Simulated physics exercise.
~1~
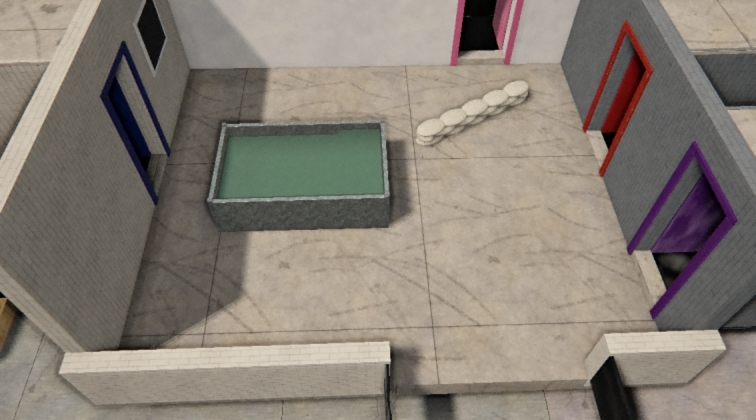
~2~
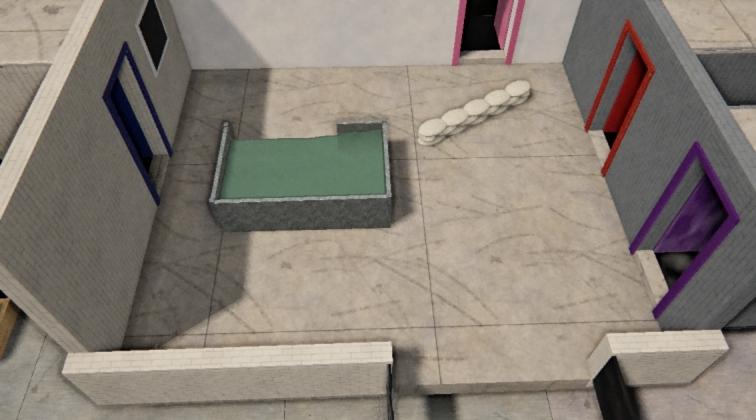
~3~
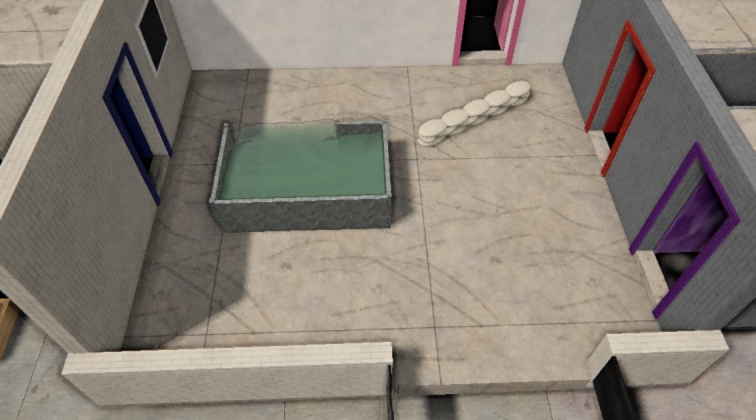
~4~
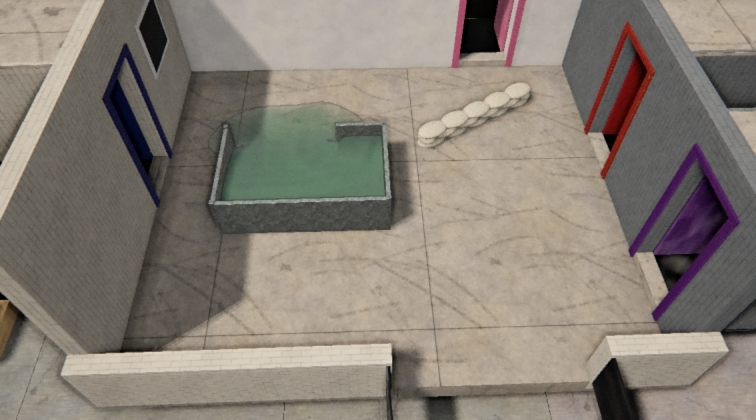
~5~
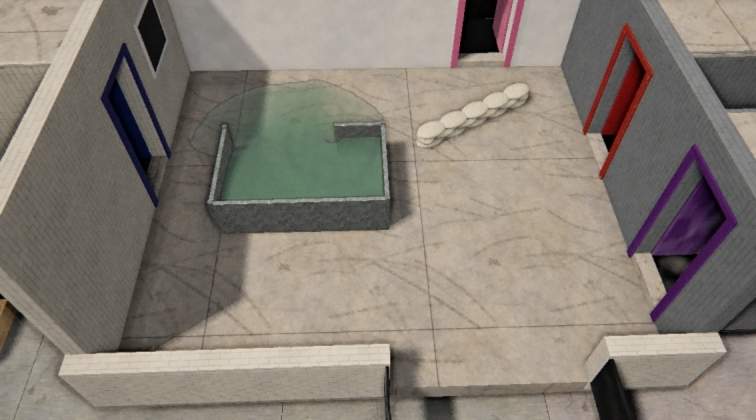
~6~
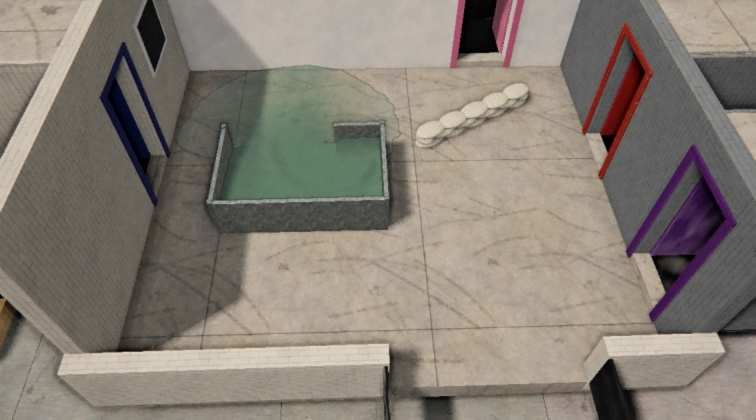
Green water fills a grey stone-walled tank left of centre in a walled yard, seen from above by a camera that barely shifts. A blue-framed doorway stands on the left, a pink one at the back, red and purple ones on the right, and a row of pale bags lies beyond the tank. Part of the tank's far wall vanishes, and water pours through, fanning thinly across the floor behind.
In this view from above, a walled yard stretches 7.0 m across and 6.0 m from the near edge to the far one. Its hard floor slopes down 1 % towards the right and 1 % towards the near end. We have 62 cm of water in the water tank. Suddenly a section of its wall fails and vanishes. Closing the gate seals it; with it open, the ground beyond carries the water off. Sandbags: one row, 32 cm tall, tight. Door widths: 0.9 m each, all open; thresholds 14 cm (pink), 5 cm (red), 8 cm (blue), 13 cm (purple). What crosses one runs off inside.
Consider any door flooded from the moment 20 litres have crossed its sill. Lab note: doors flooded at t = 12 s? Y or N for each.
Pink door N, red door N, blue door N, purple door N.
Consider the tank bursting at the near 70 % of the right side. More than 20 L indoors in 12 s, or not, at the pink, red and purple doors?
Note: Pink short of the mark, red beyond the mark, purple beyond the mark.
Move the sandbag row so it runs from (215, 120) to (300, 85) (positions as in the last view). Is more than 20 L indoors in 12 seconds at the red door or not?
Then, at red, the limit is surpassed.
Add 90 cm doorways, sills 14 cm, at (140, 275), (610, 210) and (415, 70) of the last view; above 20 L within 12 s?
So, in the order given, it's shy of the mark, then shy of the mark, then shy of the mark.
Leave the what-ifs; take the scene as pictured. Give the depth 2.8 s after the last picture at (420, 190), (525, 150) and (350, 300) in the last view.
The depths come out at 0, 0 and 0 centimetres, in the order listed.
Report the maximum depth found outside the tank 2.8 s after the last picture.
Depth: Approx. 26 cm.
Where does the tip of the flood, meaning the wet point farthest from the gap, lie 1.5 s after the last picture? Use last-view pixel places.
Location: Approx. (514, 72) in the last view.
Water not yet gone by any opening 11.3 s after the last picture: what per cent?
I'd put it at some 86 percent still there.
Then, 0.7 s after the last picture water covers 20 % of the floor and is deepest (38 cm) near (286, 75); pink door not reached, red door not reached, blue door not reached, purple door not reached.
Then, 1.5 s after the last picture water covers 25 % of the floor and is deepest (39 cm) near (219, 76); pink door 6 cm at the sill, 0 L in, red door not reached, blue door not reached, purple door not reached.
Then, 2.8 s after the last picture water covers 40 % of the floor and is deepest (26 cm) near (552, 72); pink door 4 cm at the sill, 0 L in, red door not reached, blue door 9 cm at the sill, 0 L in, purple door not reached.
Then, 6.3 s after the last picture water covers 90 % of the floor and is deepest (16 cm) near (556, 84); pink door 12 cm at the sill, 8 L in, red door 6 cm at the sill, 0 L in, blue door 6 cm at the sill, 1 L in, purple door 3 cm at the sill, 0 L in.
Then, 11.3 s after the last picture water covers 90 % of the floor and is deepest (12 cm) near (653, 361); pink door 6 cm at the sill, 8 L in, red door 4 cm at the sill, 2 L in, blue door 2 cm at the sill, 1 L in, purple door 10 cm at the sill, 0 L in.
